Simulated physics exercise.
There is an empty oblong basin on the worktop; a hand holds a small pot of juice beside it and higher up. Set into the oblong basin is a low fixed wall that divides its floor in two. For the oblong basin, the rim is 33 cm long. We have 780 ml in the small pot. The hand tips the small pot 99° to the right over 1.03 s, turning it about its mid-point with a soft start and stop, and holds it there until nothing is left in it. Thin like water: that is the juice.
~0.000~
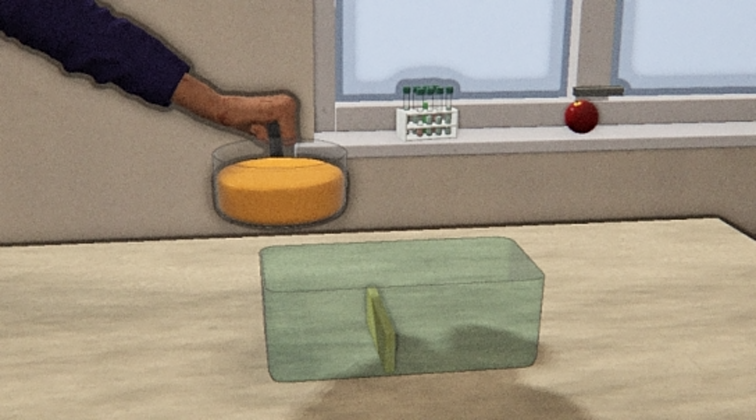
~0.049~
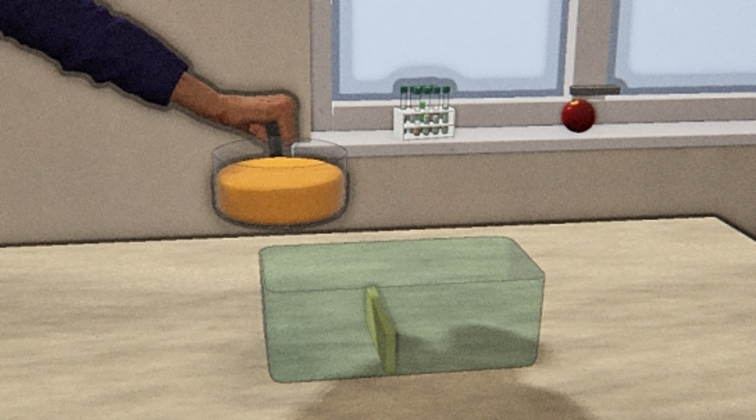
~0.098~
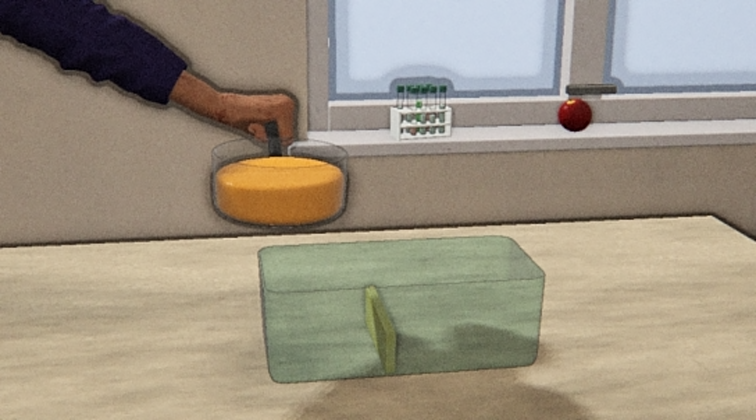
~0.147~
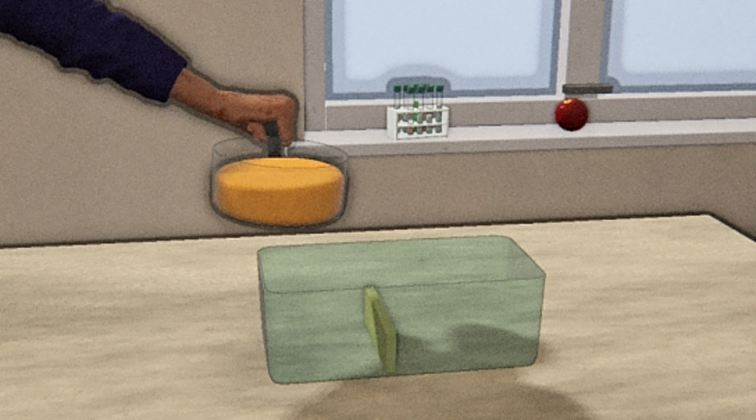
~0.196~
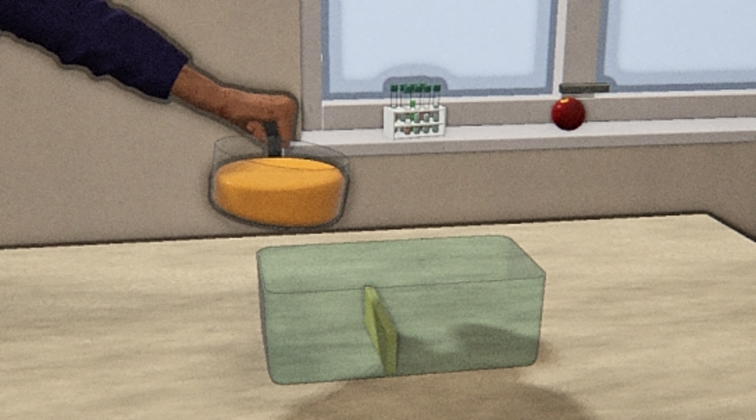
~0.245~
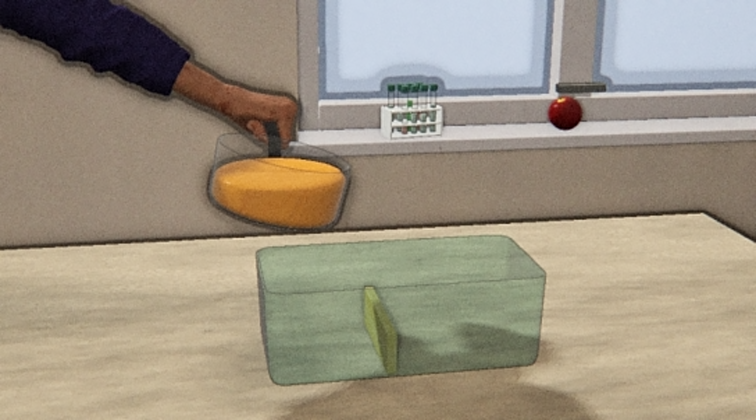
A hand reaching in from the left, in a dark sleeve, holds a small clear pot of orange juice and slowly leans it a little to the right. Below it on a pale worktop sits an empty, see-through green oblong basin with a low yellow-green wall inside. Seen from slightly above, a rack of tubes and a red ball by the window behind drift slightly left as the camera shifts gently.
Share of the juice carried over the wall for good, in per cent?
Near 51 per cent.
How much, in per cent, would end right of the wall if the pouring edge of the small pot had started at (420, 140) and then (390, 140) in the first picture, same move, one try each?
Try 1: 95 %; try 2: 95 %.
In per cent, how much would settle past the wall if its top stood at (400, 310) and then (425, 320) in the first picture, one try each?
The first gives near 25 per cent and the second near 10 per cent.
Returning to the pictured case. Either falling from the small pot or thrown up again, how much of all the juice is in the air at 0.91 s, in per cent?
Close to 7 per cent.
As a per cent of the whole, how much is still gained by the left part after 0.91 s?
Around 18 in a hundred.
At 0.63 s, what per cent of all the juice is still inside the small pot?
Near 56 in a hundred.
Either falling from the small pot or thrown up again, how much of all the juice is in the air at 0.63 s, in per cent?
30 %.
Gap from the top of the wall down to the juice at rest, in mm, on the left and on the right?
Left side: Around 34 mm. Right side: Around 38 mm.
After 0.63 s the tilt is 67° and 56 per cent is still to pour, 3 is left of the wall and 10 right of it.
After 0.91 s the tilt is 96° and 12 per cent is still to pour, 30 is left of the wall and 50 right of it.
After 1.21 s the tilt is 99° and 1 per cent is still to pour, 47 is left of the wall and 51 right of it.
After 1.53 s the tilt is 99° and 0 per cent is still to pour, 49 is left of the wall and 51 right of it.
In the end 49 per cent lies left of the wall, 51 right of it and 0 outside.
